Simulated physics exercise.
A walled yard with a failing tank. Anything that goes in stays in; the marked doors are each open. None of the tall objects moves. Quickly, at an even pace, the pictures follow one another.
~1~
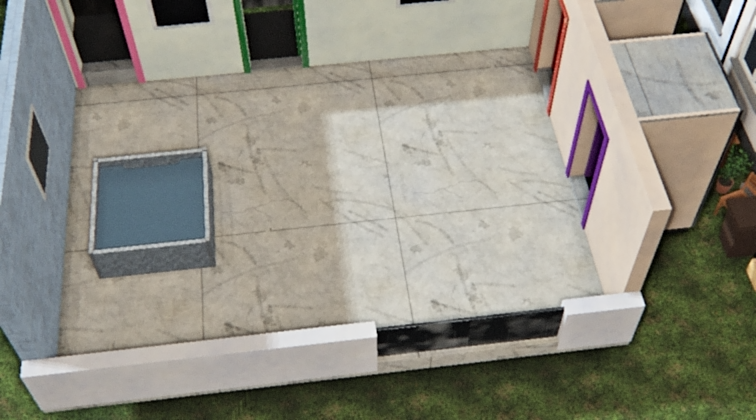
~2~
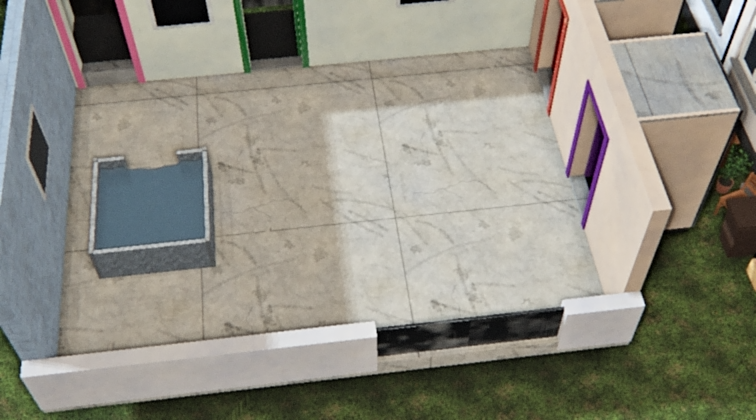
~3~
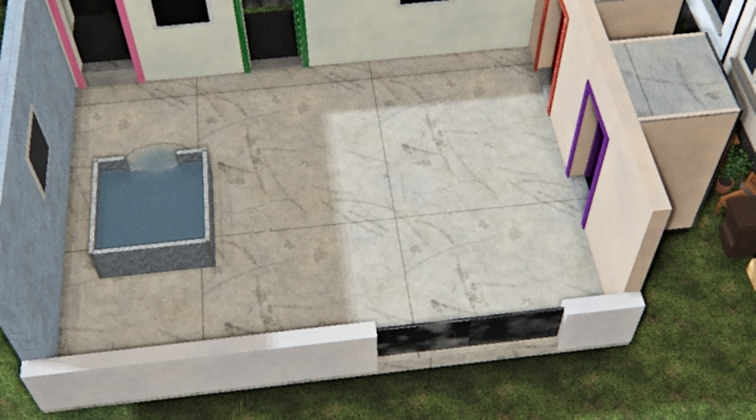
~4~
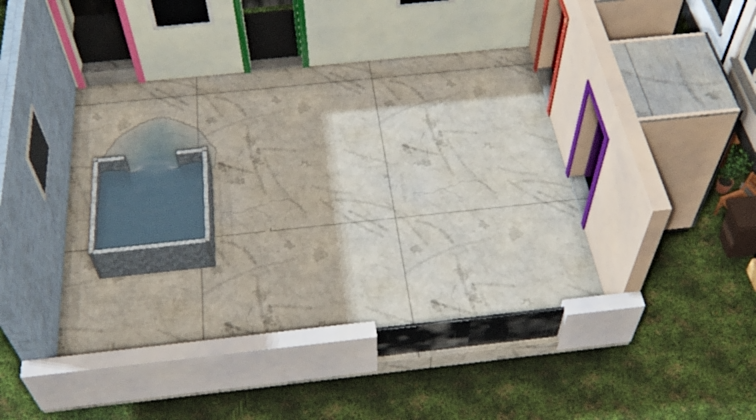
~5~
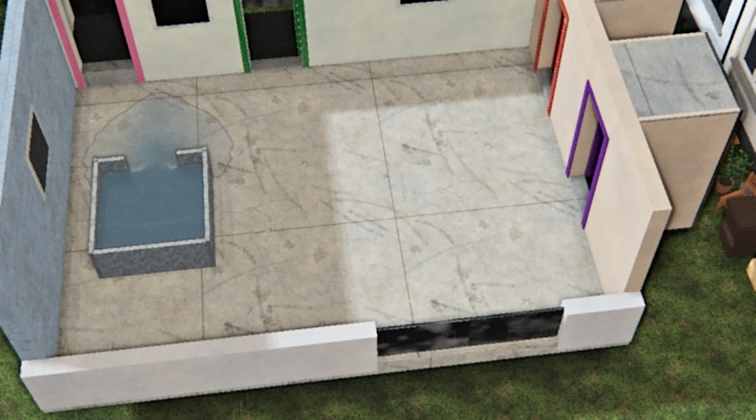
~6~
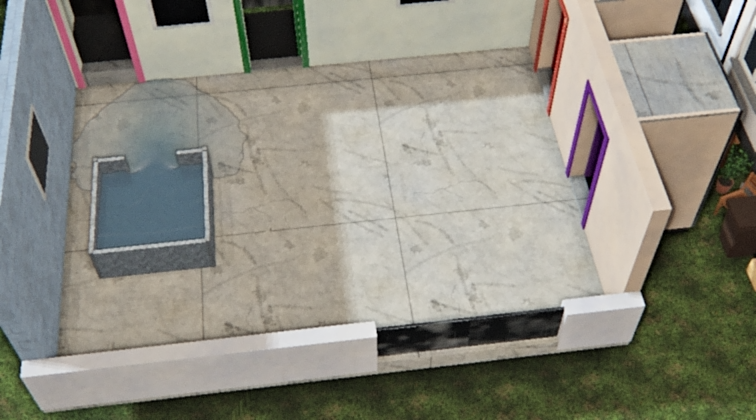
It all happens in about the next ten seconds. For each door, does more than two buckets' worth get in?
In the end the red door does not go over two buckets, the pink door does not go over two buckets, the green door goes over two buckets, the purple door does not go over two buckets.
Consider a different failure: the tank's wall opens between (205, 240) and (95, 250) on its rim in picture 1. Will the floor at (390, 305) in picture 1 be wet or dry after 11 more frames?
At that place: Under water.
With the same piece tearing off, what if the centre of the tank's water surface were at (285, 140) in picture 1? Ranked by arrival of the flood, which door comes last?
That is the purple-painted one.
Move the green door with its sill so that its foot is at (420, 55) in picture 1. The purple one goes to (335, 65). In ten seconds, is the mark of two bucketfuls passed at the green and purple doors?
As I see it, the green door remains below the limit, and the purple door remains below the limit.
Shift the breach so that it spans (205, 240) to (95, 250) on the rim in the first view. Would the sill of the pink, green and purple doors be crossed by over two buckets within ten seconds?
The pink door stays within the limit, the green door stays within the limit and the purple door tops the limit.
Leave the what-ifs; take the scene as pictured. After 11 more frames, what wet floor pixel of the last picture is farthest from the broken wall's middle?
Close to (380, 62), I think.
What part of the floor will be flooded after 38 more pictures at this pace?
Roughly 55 percent.
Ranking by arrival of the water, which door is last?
The one in purple.
A moment on, water covers 15 % of the floor; the red door not reached, the pink door wet at the sill, nothing in, the green door wet at the sill, nothing in, the purple door not reached.
Next, water covers 20 % of the floor; the red door not reached, the pink door wet at the sill, nothing in, the green door under two buckets in, the purple door not reached.
Then, water covers 30 % of the floor; the red door not reached, the pink door wet at the sill, nothing in, the green door over two buckets in, the purple door not reached.
Later, water covers 55 % of the floor; the red door wet at the sill, nothing in, the pink door wet at the sill, nothing in, the green door over two buckets in, the purple door wet at the sill, nothing in.
In the end, water covers 75 % of the floor; the red door wet at the sill, nothing in, the pink door wet at the sill, nothing in, the green door over two buckets in, the purple door wet at the sill, nothing in.
